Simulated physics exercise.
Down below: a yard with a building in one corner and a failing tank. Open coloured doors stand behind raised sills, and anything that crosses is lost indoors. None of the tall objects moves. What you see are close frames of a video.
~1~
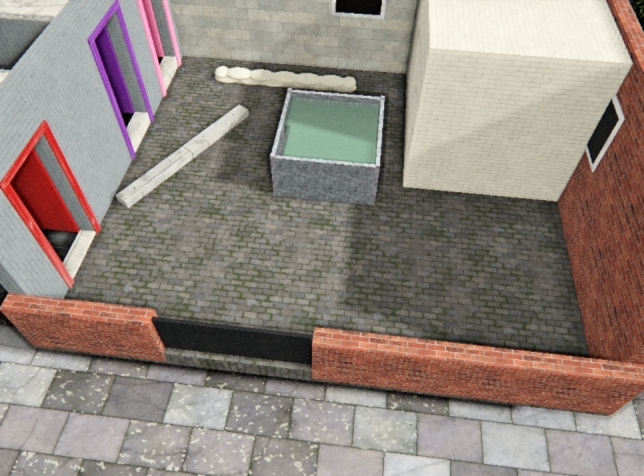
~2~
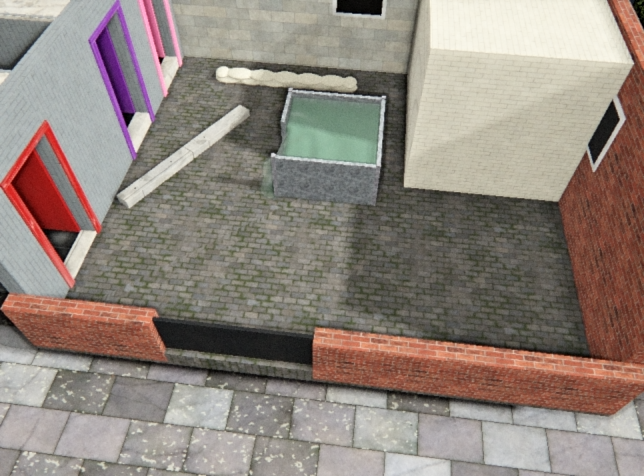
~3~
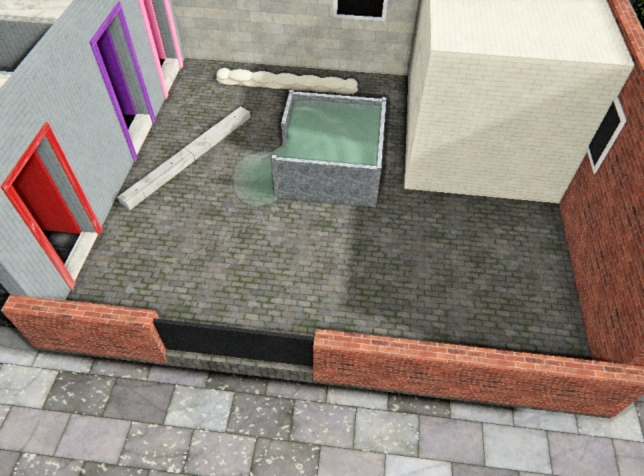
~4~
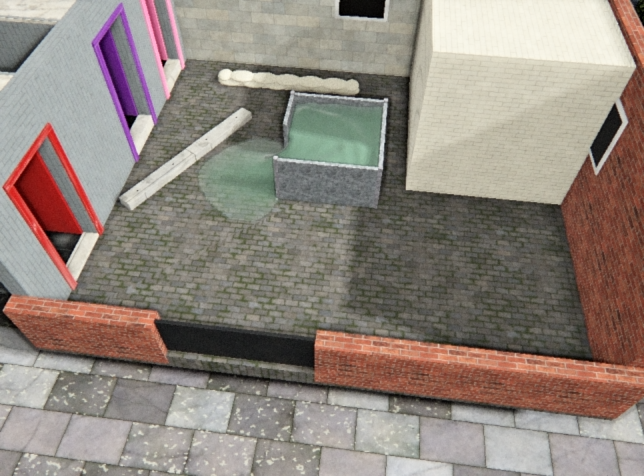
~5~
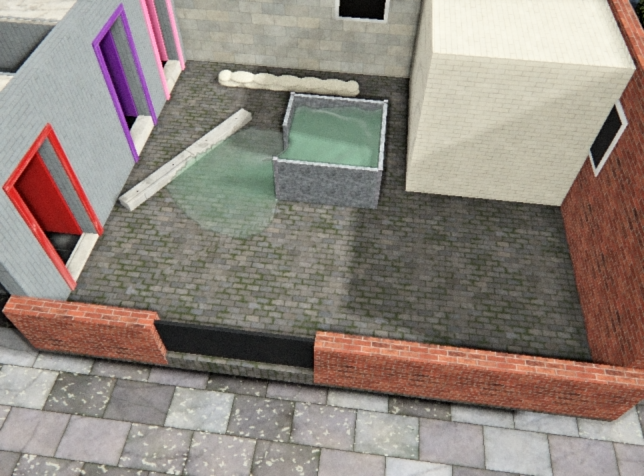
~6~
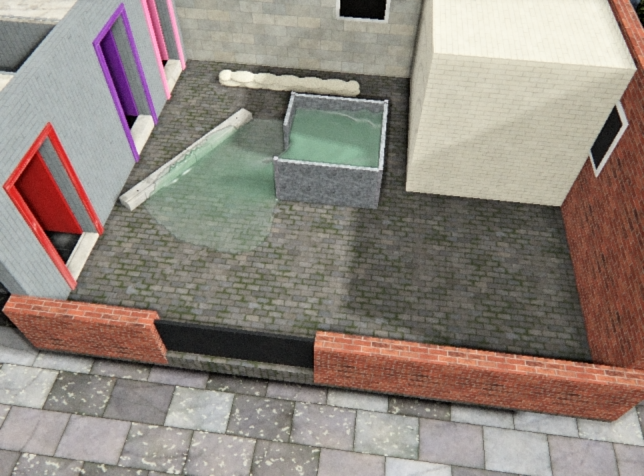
A paved yard enclosed by walls is seen from above, with pale slabs outside its low red-brick front wall. Red, purple and pink doorways line the grey wall at left, two pale beams lie near a grey tank of green water, and a cream block stands at right. The tank's left side opens, and water pours out, spreading left and forward across the paving to the slanting beam.
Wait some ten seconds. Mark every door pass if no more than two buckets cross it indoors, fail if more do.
Marks: Pink door pass, red door fail, purple door pass.
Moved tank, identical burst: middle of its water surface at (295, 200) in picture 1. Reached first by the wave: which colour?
That's the red door.
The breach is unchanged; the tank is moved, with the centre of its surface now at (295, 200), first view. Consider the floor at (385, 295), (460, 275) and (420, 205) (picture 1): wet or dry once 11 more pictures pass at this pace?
My reading is missed by the flood first, missed by the flood next and missed by the flood last.
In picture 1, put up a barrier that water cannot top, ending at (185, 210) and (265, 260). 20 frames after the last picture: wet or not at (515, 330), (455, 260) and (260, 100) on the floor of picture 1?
Untouched, untouched, soaked.
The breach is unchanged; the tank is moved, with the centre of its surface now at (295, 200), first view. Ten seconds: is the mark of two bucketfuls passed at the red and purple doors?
Checked in turn, the red door goes past the limit; the purple door stays safely beneath.
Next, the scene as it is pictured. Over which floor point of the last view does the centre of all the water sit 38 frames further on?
Around pixel (271, 200) of the last picture.
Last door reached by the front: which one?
I pick the door marked pink.
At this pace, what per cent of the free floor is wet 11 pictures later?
I reckon 35 per cent or so.
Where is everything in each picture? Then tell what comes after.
The tank at (331, 130) is whole and still, in the first picture.
The front is at (273, 197), out from the gap at (282, 165), in the second picture.
Water pours out at (283, 168) and has run to (241, 164), in the third picture.
The front is at (203, 179), out from the gap at (284, 169), in the fourth picture.
The front is at (171, 187), out from the gap at (284, 170), in the fifth picture.
The front is at (147, 201), out from the gap at (284, 170), in the sixth picture.
A moment on, water covers 25 % of the floor; the pink door not reached, the red door under two buckets in, the purple door wet at the sill, nothing in.
Next, water covers 35 % of the floor; the pink door wet at the sill, nothing in, the red door over two buckets in, the purple door wet at the sill, nothing in.
Then, water covers 45 % of the floor; the pink door wet at the sill, nothing in, the red door far over two buckets in, the purple door wet at the sill, nothing in.
Later, water covers 90 % of the floor; the pink door wet at the sill, nothing in, the red door far over two buckets in, the purple door wet at the sill, nothing in.
In the end, water covers 95 % of the floor; the pink door wet at the sill, nothing in, the red door far over two buckets in, the purple door wet at the sill, nothing in.
